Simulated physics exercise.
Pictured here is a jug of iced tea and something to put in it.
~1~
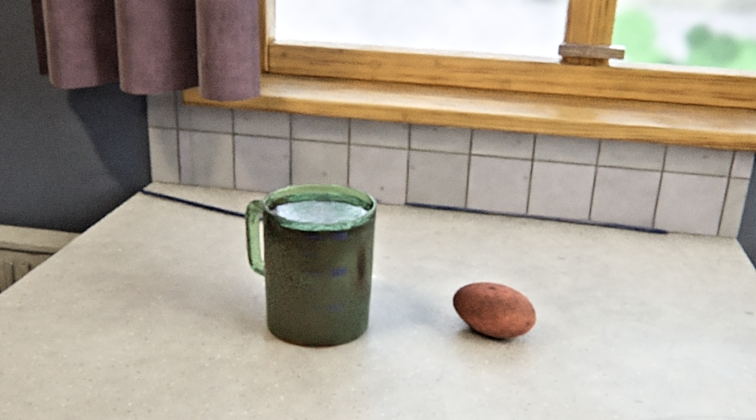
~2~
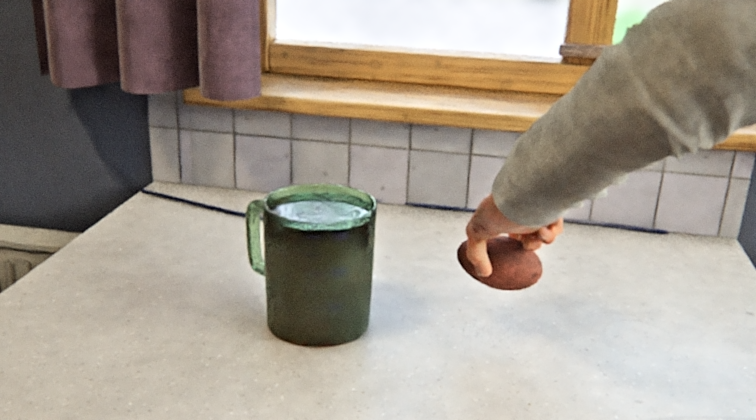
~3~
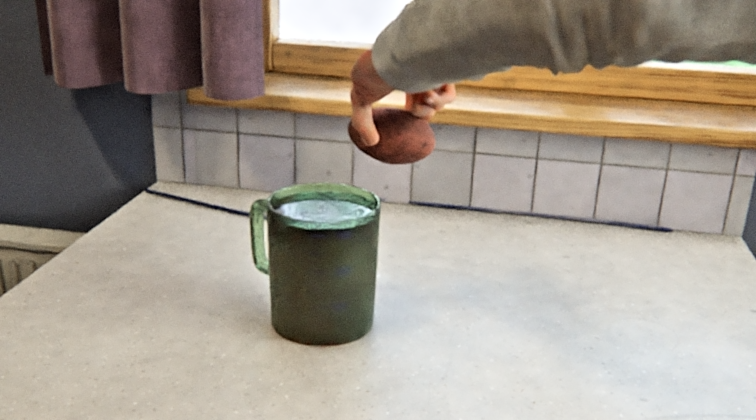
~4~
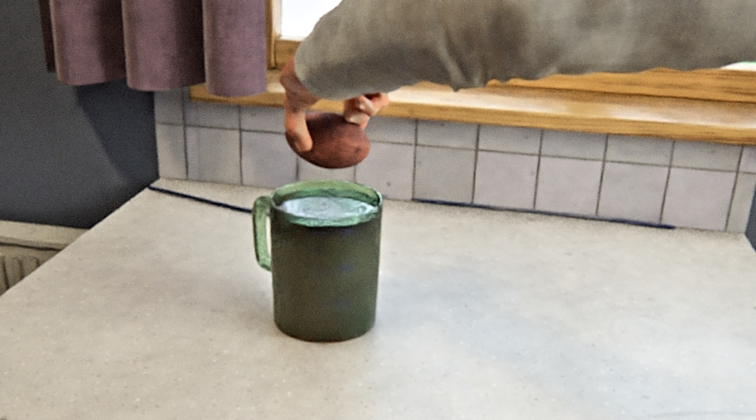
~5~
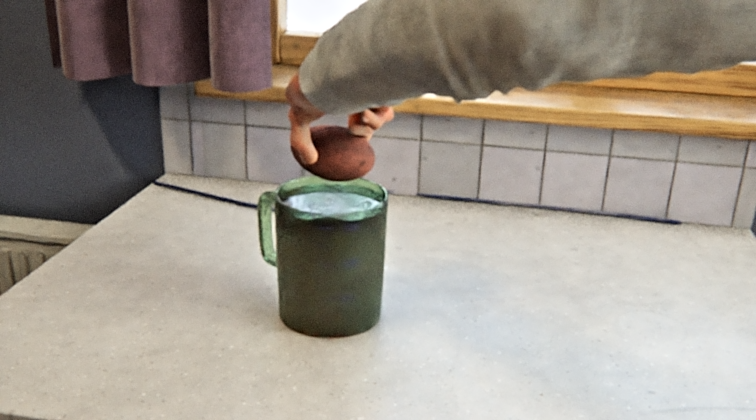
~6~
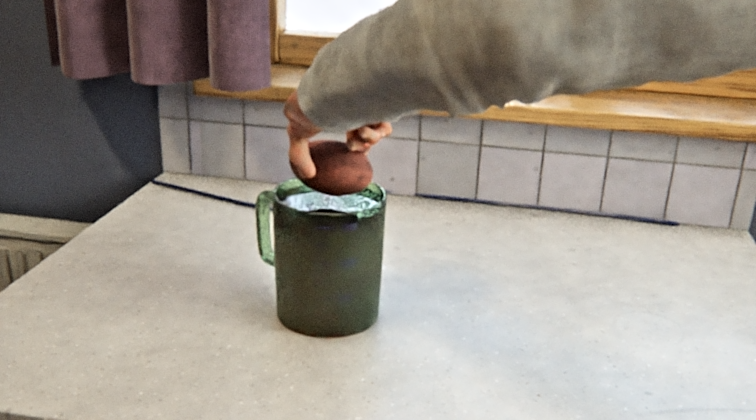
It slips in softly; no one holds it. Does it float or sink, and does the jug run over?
At the end, the thing goes down; the jug spills over.
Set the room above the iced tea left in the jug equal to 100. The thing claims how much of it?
Estimate: Roughly 170 per cent.
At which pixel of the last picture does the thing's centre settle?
(328, 285), more or less.
Next, the potato enters the iced tea; the jug is full to the brim.
After that, the potato goes on down; the jug is full to the brim; it has run over.
Finally, the potato has sunk; the jug is full to the brim; it has run over.
